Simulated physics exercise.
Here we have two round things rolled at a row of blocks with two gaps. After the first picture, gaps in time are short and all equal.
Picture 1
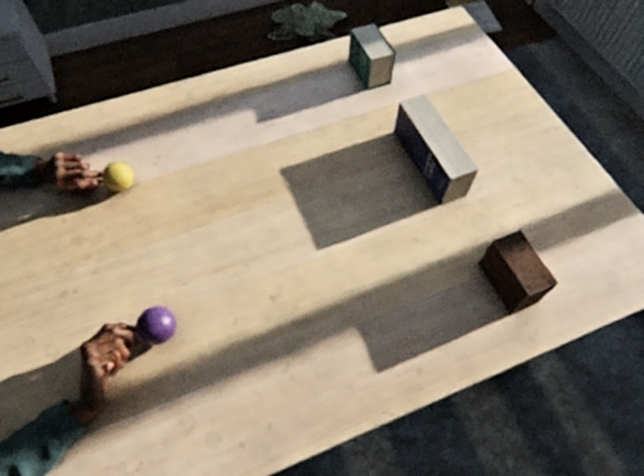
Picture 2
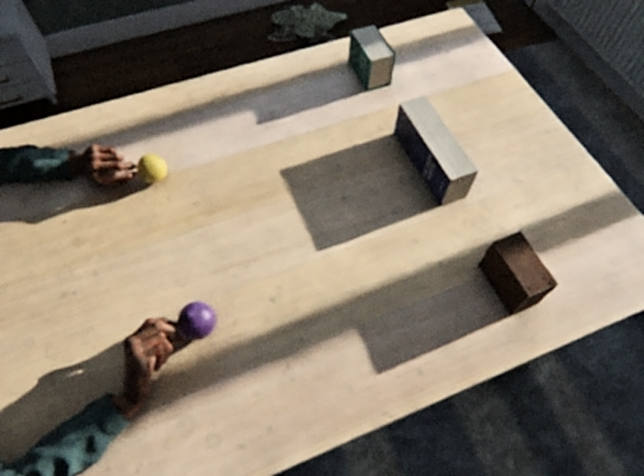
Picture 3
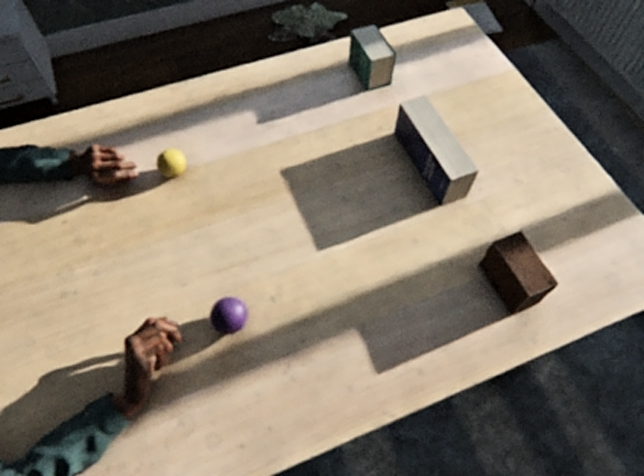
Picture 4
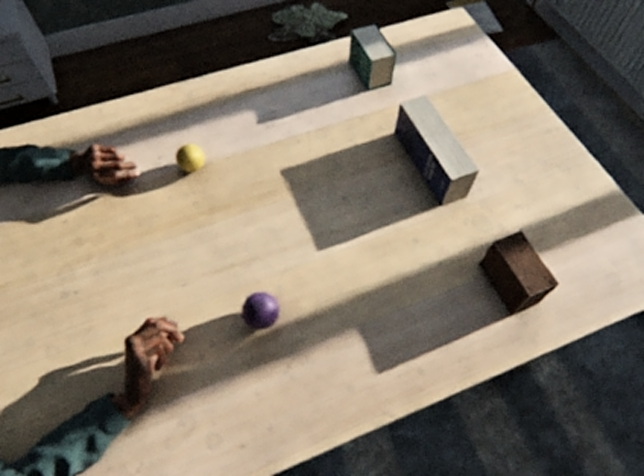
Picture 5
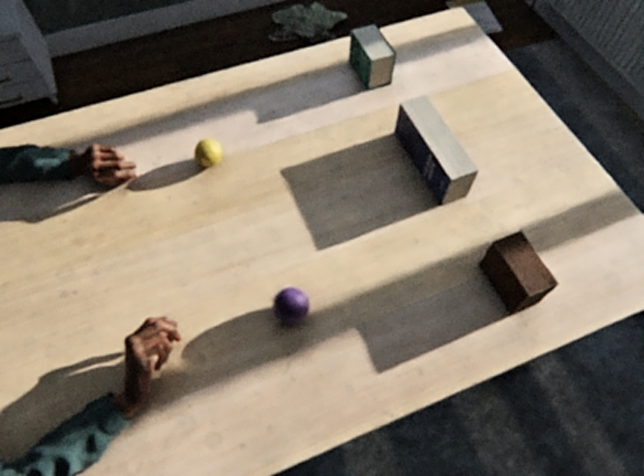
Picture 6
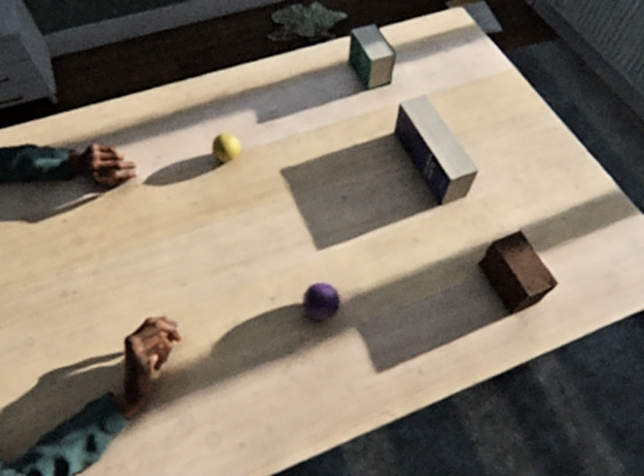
On a pale wooden tabletop, two hands pushed a yellow ball and a purple ball forward and let go, and both rolled steadily rightward across the wood, toward three spaced-out blocks.
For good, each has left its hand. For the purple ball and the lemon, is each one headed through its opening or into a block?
The purple ball runs into a block, the lemon goes through.
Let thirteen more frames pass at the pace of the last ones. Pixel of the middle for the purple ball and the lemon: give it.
Predicted centres: Purple ball close to (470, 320), lemon close to (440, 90).
Then, 0.38 s on from there, purple ball coming back near (471, 302); lemon heading on near (383, 104).
Then, 0.96 s on from there, purple ball coming back near (476, 385); lemon heading on near (558, 91).
Then, 1.34 s on from there, purple ball coming back; lemon heading on near (578, 170).
In the end, the purple ball bounces off; the lemon rolls through.
